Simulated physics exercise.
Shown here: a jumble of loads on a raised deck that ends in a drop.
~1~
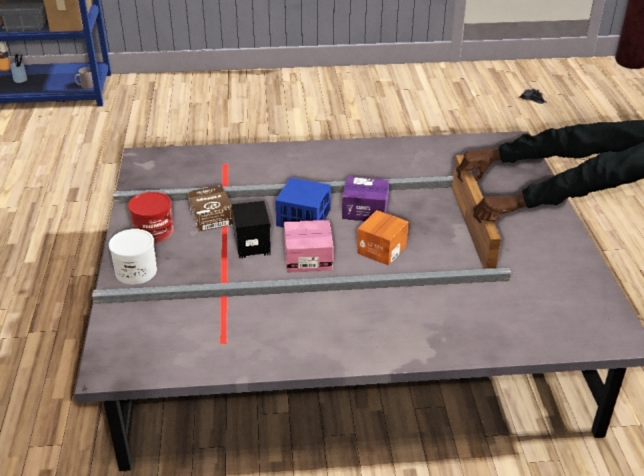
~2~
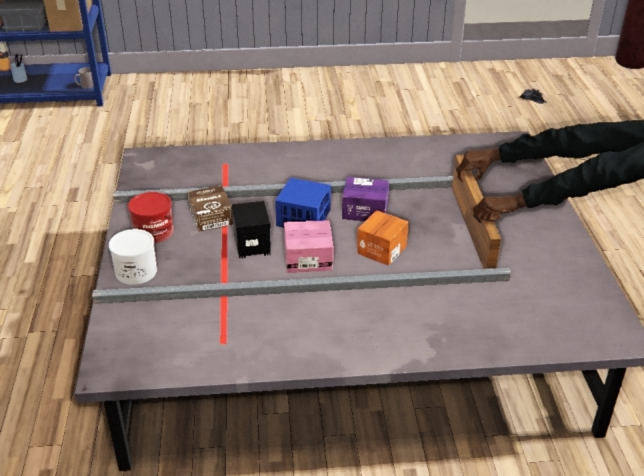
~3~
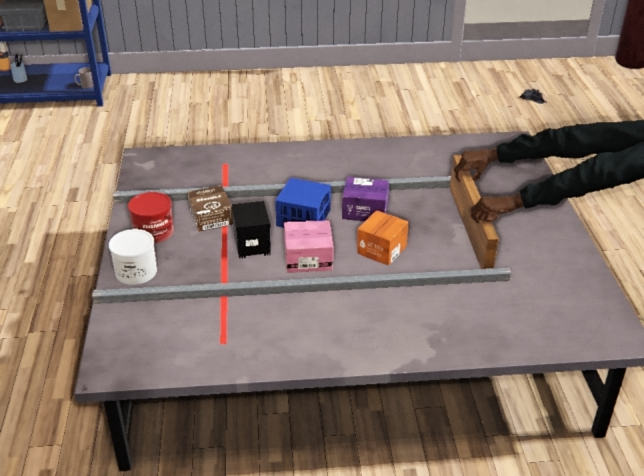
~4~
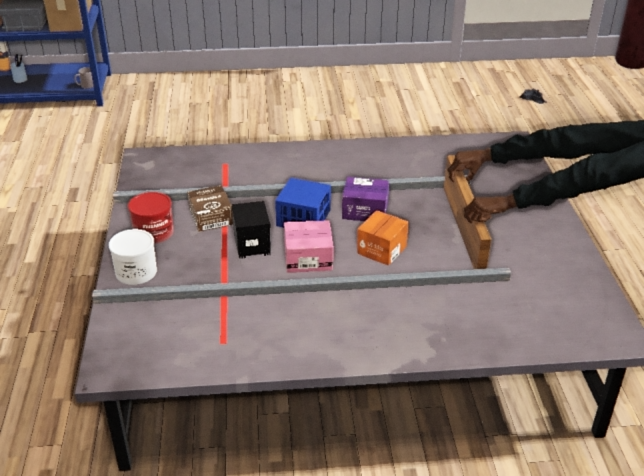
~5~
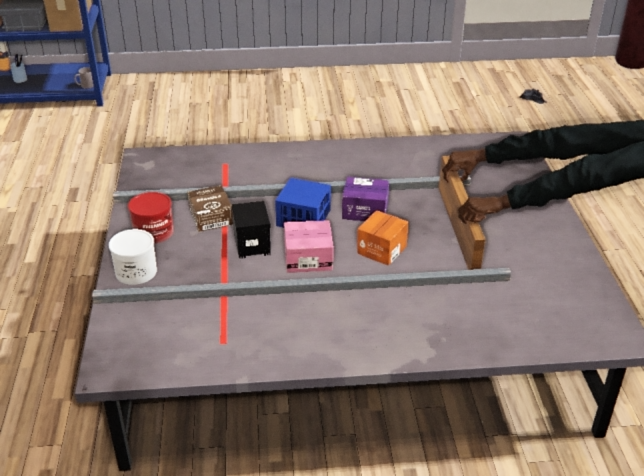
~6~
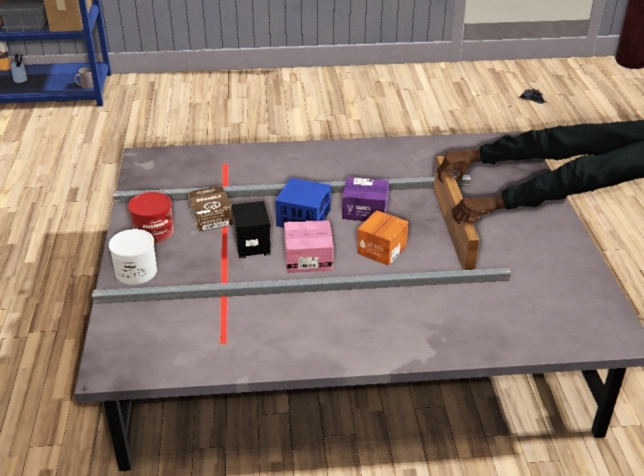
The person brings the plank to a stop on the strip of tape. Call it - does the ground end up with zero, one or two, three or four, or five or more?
The ground ends up with one or two.
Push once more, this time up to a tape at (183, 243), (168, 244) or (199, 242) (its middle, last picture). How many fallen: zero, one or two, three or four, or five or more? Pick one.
Result per tape, in order - 3 or 4 / at least five / three to four.
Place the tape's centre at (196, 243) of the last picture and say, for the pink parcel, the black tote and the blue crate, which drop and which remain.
The pink parcel keeps its spot, while the black tote goes down and the blue crate keeps its spot.
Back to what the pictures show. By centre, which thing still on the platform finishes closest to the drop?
Nearest at the end: The white pail.
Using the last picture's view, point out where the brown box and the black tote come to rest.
Near (119, 212) and (119, 236).
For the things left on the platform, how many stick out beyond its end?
Count of overhanging things: 3.
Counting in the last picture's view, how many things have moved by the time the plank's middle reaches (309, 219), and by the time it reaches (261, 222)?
Counting first: 6, next 8.
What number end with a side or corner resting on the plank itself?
2 of them.
A little later, none off yet; white pail at rest near (134, 257); red pail at rest near (152, 218); brown box at rest near (210, 208).
When it is over, the number that fall off is one or two; down, red pail.
